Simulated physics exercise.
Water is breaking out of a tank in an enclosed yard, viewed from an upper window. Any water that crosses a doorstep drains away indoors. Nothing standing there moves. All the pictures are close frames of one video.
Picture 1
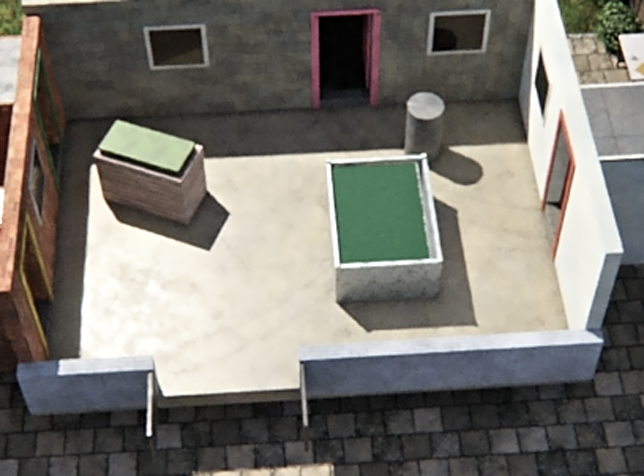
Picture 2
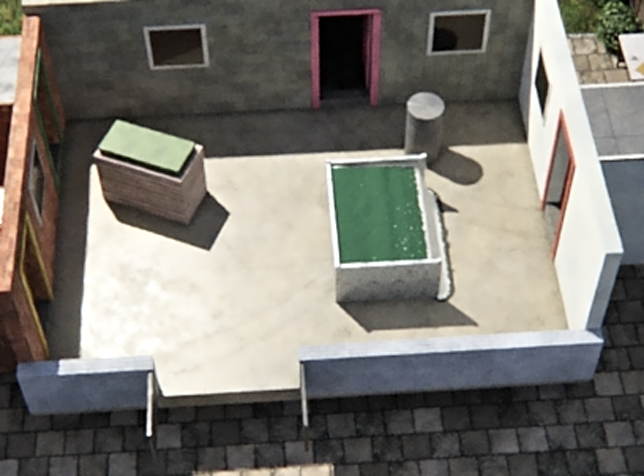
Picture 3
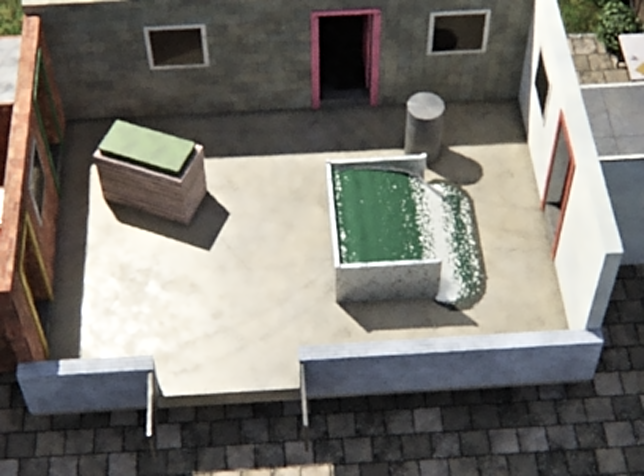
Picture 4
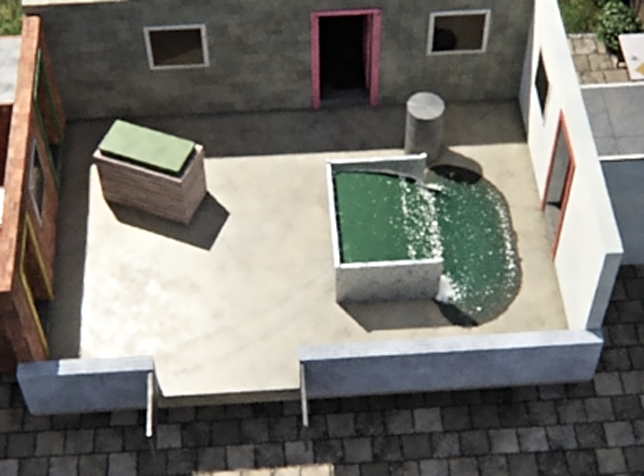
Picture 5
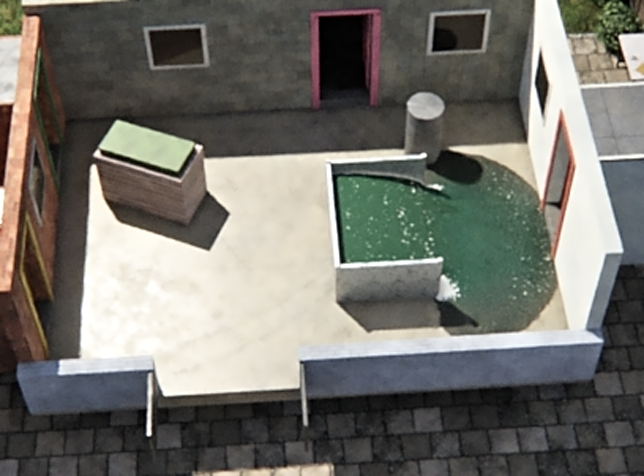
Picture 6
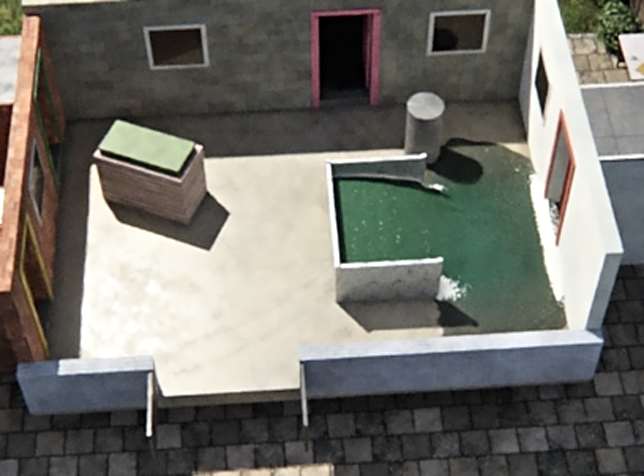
Green water burst through the right side of an open tank in a walled yard, foaming as it fanned out across the pale floor, and spread around to the right-hand wall.
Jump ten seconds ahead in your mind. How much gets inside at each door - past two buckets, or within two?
The red door past two, the green door within two, the yellow door within two, the pink door within two.
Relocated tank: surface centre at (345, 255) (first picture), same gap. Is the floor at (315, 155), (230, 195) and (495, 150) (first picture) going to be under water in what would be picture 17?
In order: Untouched, untouched, submerged.
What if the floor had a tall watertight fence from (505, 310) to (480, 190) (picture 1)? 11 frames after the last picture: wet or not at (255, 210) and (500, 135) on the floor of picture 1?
As listed: Free of water, covered.
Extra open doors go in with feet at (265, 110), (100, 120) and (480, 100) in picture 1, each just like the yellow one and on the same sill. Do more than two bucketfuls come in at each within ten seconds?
Taking the new doors in the order given: The first comes up short, the second comes up short, the third tops it.
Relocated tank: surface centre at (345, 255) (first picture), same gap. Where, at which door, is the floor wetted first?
My answer: The one in red.
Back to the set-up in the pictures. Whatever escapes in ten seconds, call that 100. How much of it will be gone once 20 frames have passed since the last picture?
65 per cent.
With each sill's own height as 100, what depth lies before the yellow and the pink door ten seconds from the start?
Close to 50 per cent for the first one and close to 10 per cent for the second.
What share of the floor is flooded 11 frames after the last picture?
Around 25 percent of it.
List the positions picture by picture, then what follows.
In the first picture, still water in the open tank at (382, 213).
In the second picture, water pours out at (428, 232) and has run to (440, 299).
In the third picture, water pours out at (428, 233) and has run to (468, 304).
In the fourth picture, the front is at (496, 312), out from the gap at (427, 234).
In the fifth picture, the front is at (547, 297), out from the gap at (427, 235).
In the sixth picture, the front is at (567, 318), out from the gap at (427, 235).
A moment on, water covers 25 % of the floor; the red door far over two buckets in, the green door not reached, the yellow door not reached, the pink door not reached.
Next, water covers 25 % of the floor; the red door far over two buckets in, the green door not reached, the yellow door not reached, the pink door not reached.
Then, water covers 50 % of the floor; the red door far over two buckets in, the green door not reached, the yellow door not reached, the pink door wet at the sill, nothing in.
Later, water covers 90 % of the floor; the red door far over two buckets in, the green door wet at the sill, nothing in, the yellow door wet at the sill, nothing in, the pink door wet at the sill, nothing in.
In the end, water covers 95 % of the floor; the red door far over two buckets in, the green door wet at the sill, nothing in, the yellow door wet at the sill, nothing in, the pink door wet at the sill, nothing in.
